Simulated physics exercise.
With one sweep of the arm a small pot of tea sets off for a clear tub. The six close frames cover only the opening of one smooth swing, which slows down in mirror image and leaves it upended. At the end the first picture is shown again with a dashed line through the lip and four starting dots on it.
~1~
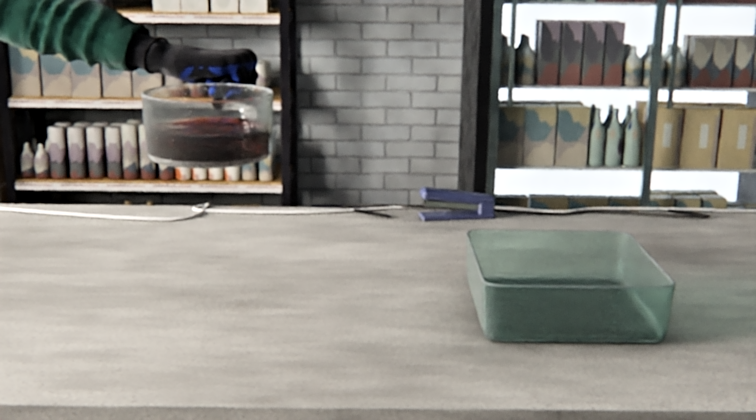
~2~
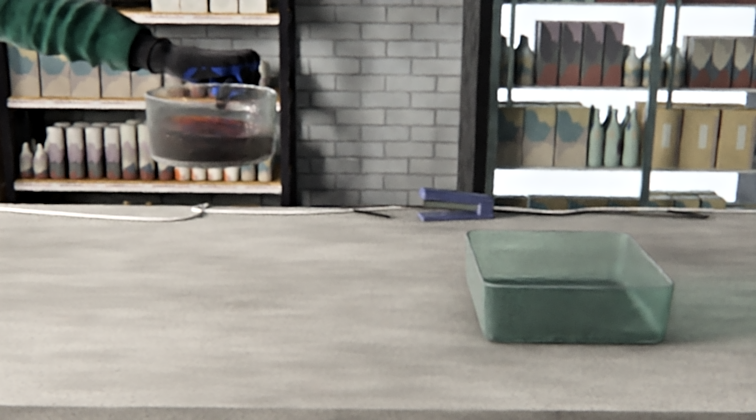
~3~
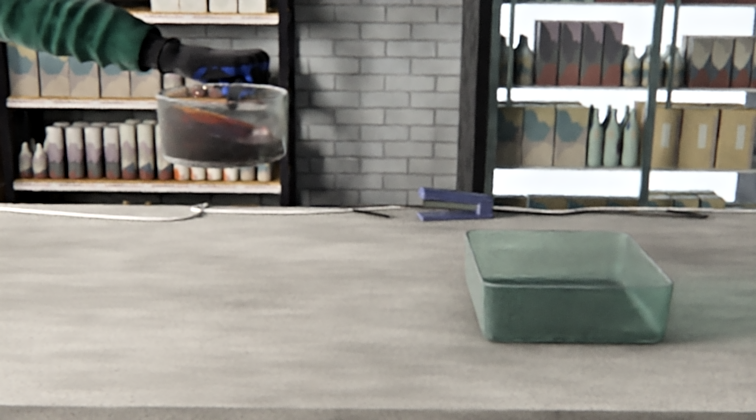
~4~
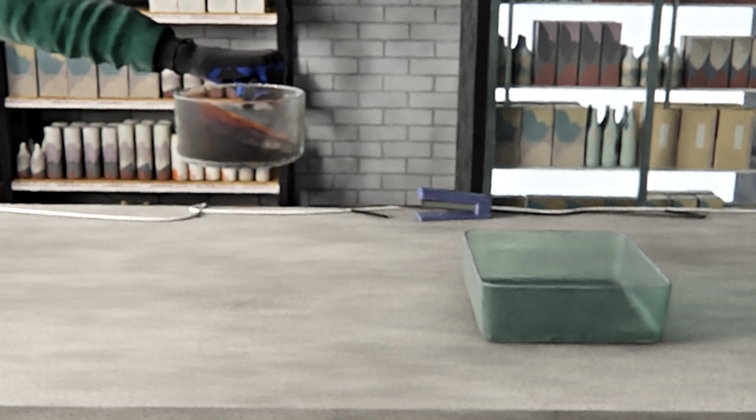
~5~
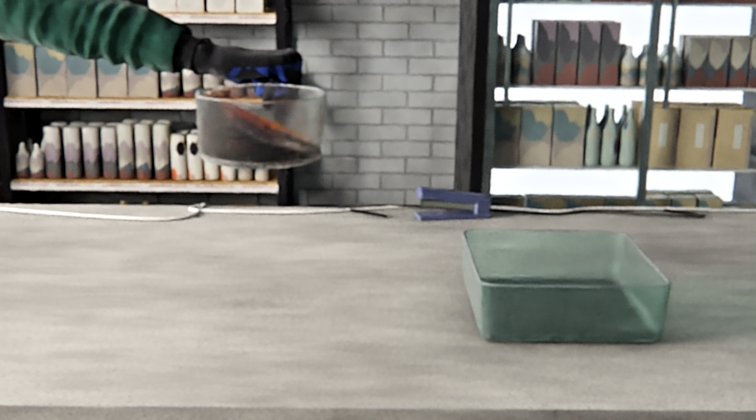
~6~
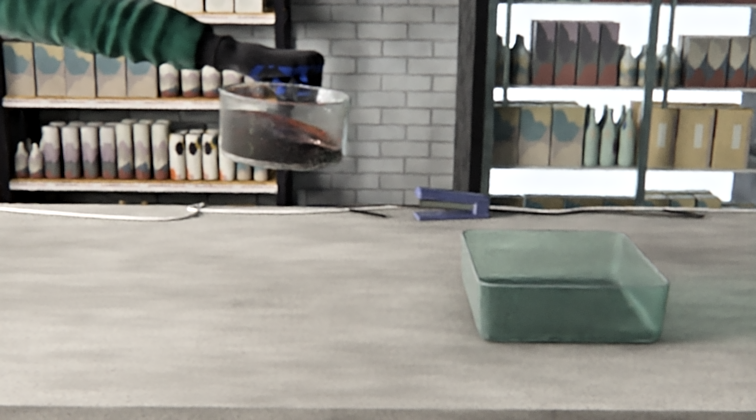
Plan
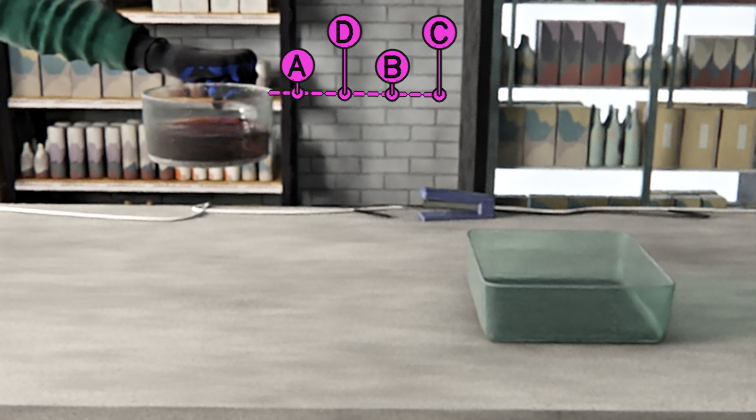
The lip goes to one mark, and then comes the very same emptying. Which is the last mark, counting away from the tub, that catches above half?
Choose D.
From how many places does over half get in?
Three of them.
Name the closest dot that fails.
That is dot A.
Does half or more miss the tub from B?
No.
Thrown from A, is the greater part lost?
Yes, that goes wrong.
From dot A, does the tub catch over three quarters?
No, less.
On the marked copy, A at (297, 93); B at (392, 94); C at (439, 94); D at (344, 93).
Choosing A, about 32 % lands in the tub, 61 % falls short and 7 % goes beside or beyond.
Choosing B, about 87 % lands in the tub, 8 % falls short and 5 % goes beside or beyond.
Choosing C, about 71 % lands in the tub, 4 % falls short and 25 % goes beside or beyond.
Choosing D, about 73 % lands in the tub, 16 % falls short and 11 % goes beside or beyond.
